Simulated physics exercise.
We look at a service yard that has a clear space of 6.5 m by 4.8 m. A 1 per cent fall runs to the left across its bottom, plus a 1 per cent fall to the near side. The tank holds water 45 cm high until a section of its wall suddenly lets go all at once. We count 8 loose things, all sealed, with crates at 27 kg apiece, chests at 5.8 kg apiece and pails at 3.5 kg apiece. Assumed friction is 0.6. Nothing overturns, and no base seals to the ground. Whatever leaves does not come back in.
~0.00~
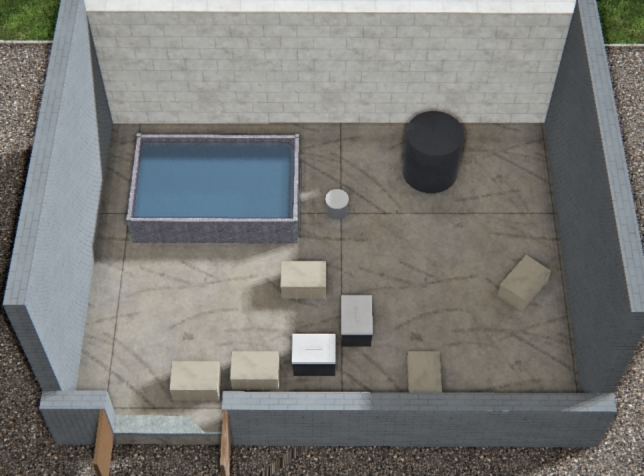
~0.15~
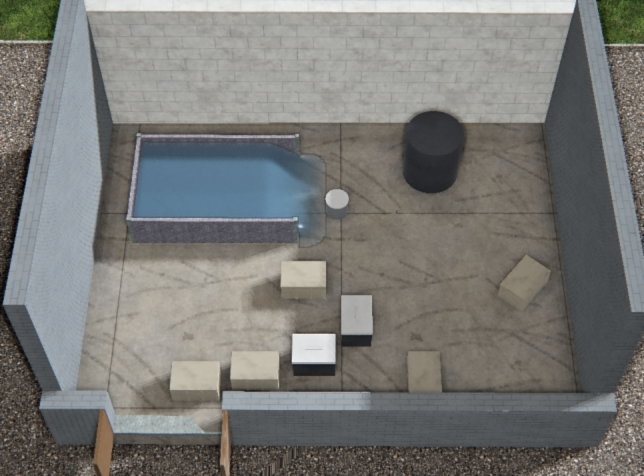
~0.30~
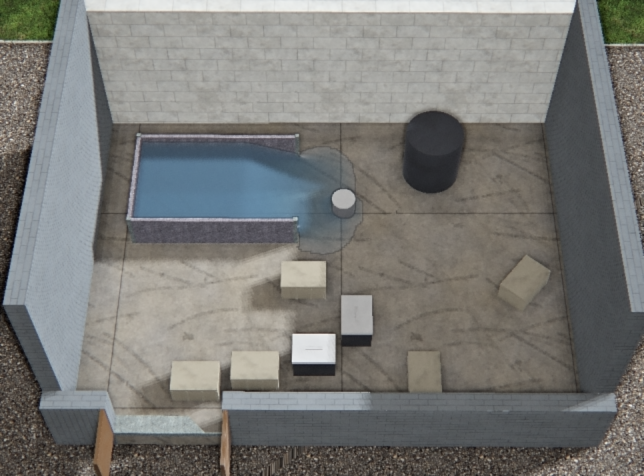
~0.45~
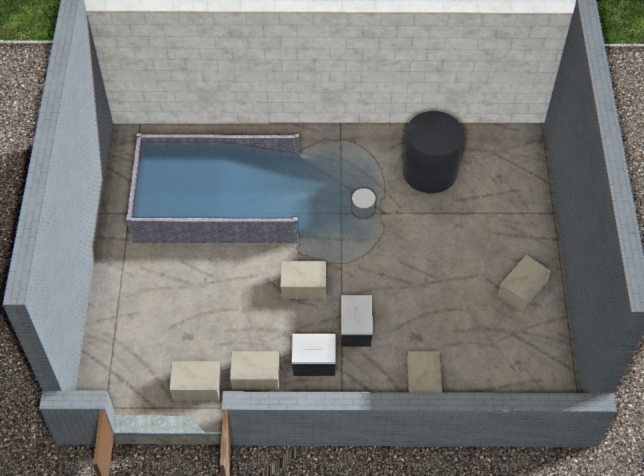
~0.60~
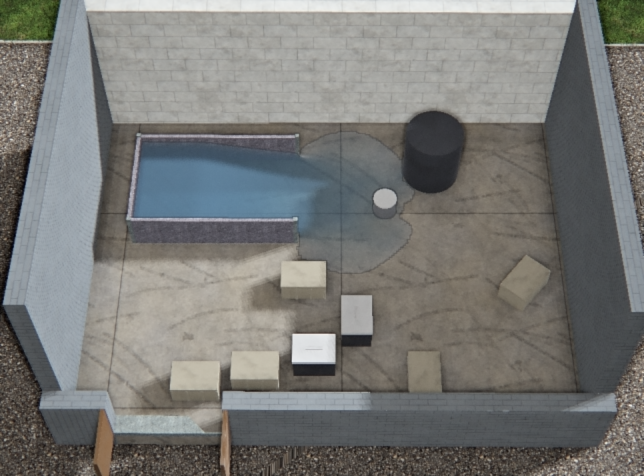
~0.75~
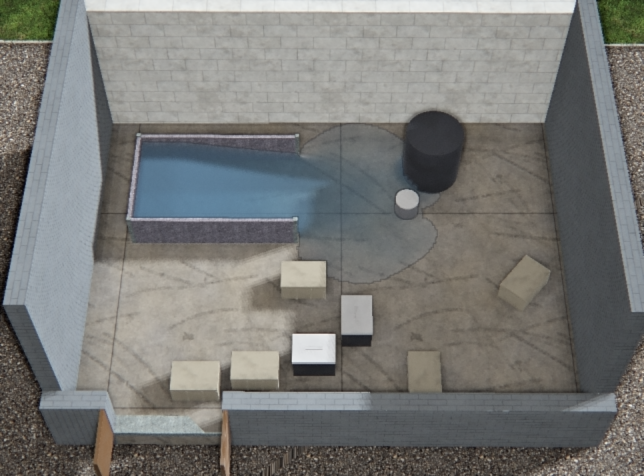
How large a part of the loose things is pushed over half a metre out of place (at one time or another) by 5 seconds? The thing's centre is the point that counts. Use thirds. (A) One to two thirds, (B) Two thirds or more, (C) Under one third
Under one third.
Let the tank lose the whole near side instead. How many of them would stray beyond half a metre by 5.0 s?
That would give 5.
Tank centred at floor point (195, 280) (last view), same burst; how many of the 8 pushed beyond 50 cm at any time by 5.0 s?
Count: 4.
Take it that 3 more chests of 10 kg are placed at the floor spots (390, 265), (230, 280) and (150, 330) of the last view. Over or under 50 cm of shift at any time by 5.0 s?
First goes beyond, second stays inside, third stays inside.
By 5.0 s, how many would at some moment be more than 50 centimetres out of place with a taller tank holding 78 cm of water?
Count under that change: 4.
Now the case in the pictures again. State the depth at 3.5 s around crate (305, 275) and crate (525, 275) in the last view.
Close to 1 and 9 centimetres.
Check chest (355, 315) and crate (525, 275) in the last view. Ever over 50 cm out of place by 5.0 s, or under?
In the order asked, they come out within the limit and beyond the limit.
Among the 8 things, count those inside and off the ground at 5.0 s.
Total: 2.
After 1.1 s 1 of 8 are over 50 cm from their spots; 0 afloat.
After 2.2 s 1 of 8 are over 50 cm from their spots; 1 afloat.
After 3.5 s 2 of 8 are over 50 cm from their spots; 1 afloat.
After 5.0 s 2 of 8 are over 50 cm from their spots, and 2 have been at some point; 2 afloat.
